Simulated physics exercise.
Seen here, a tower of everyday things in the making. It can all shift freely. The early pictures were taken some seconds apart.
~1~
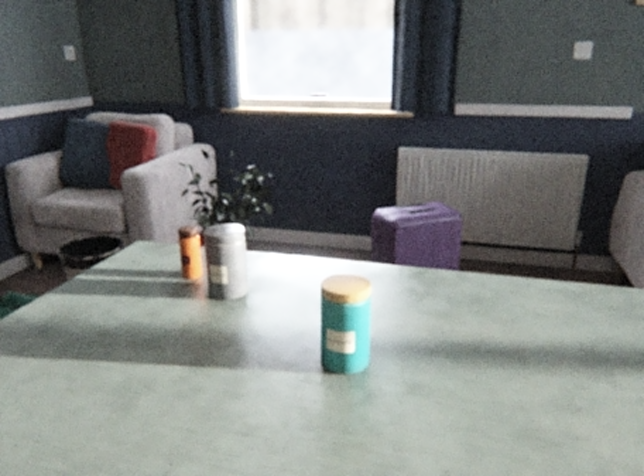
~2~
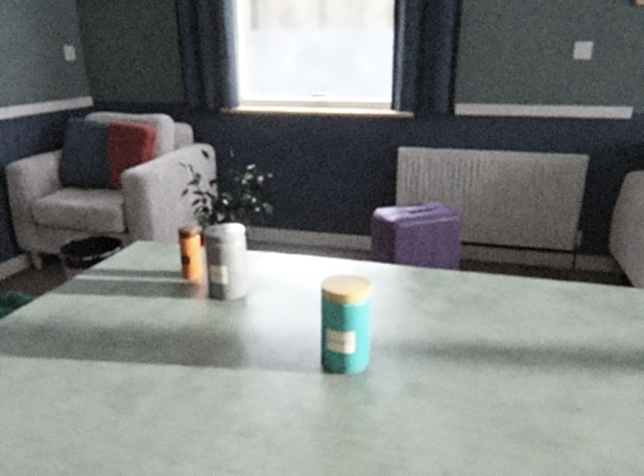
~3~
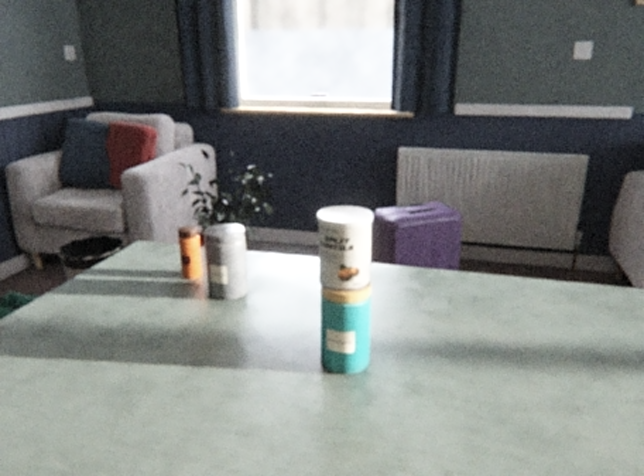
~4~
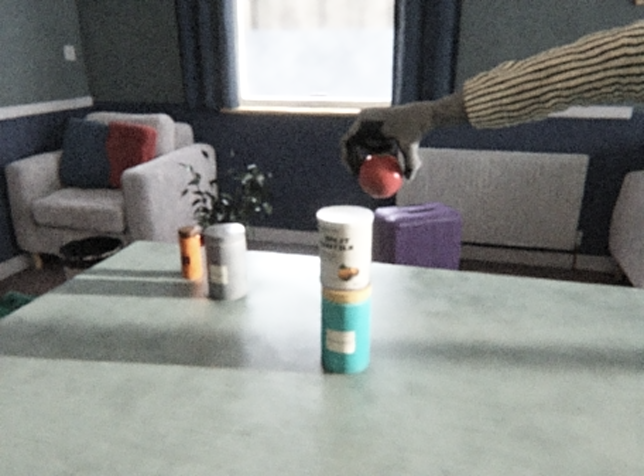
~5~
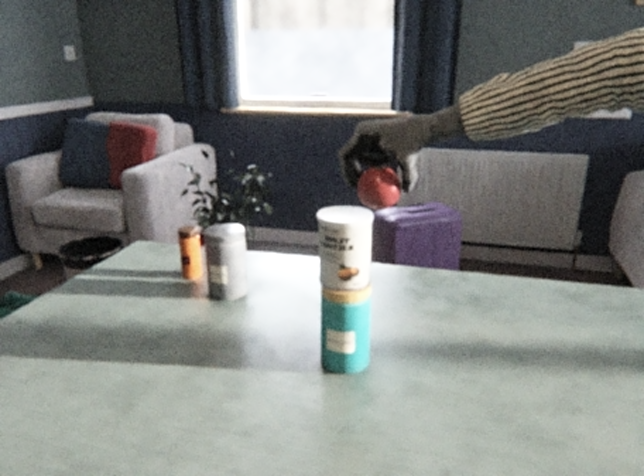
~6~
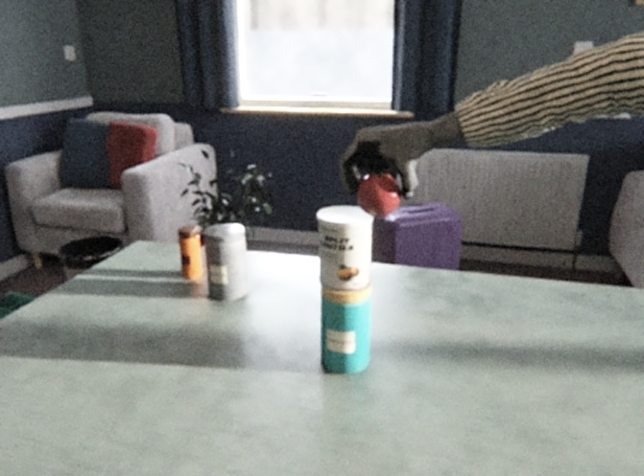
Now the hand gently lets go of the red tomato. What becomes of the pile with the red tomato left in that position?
The pile topples over.
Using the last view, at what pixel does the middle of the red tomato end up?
Somewhere around (428, 352) in the last picture.
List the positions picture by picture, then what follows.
The last thing is not in view yet; orange shaker (190, 252), in the first picture.
The last thing is not in view yet, in the second picture.
The last thing is not in view yet; orange shaker (190, 252), in the third picture.
Still above its spot; red tomato (381, 175); white tin (345, 248), in the fourth picture.
Still above its spot; red tomato (379, 188); orange shaker (190, 252), in the fifth picture.
In place under the hand; red tomato (379, 195); white tin (345, 248), in the sixth picture.
Then, 0.30 s after the last picture, red tomato now fallen.
Then, 0.40 s after the last picture, things are still on the move.
Then, 0.50 s after the last picture, as before.
At rest, fallen, red tomato; the other 4 in place. Seen from the same camera at the end, red tomato near (428, 352). The pile loses its balance.
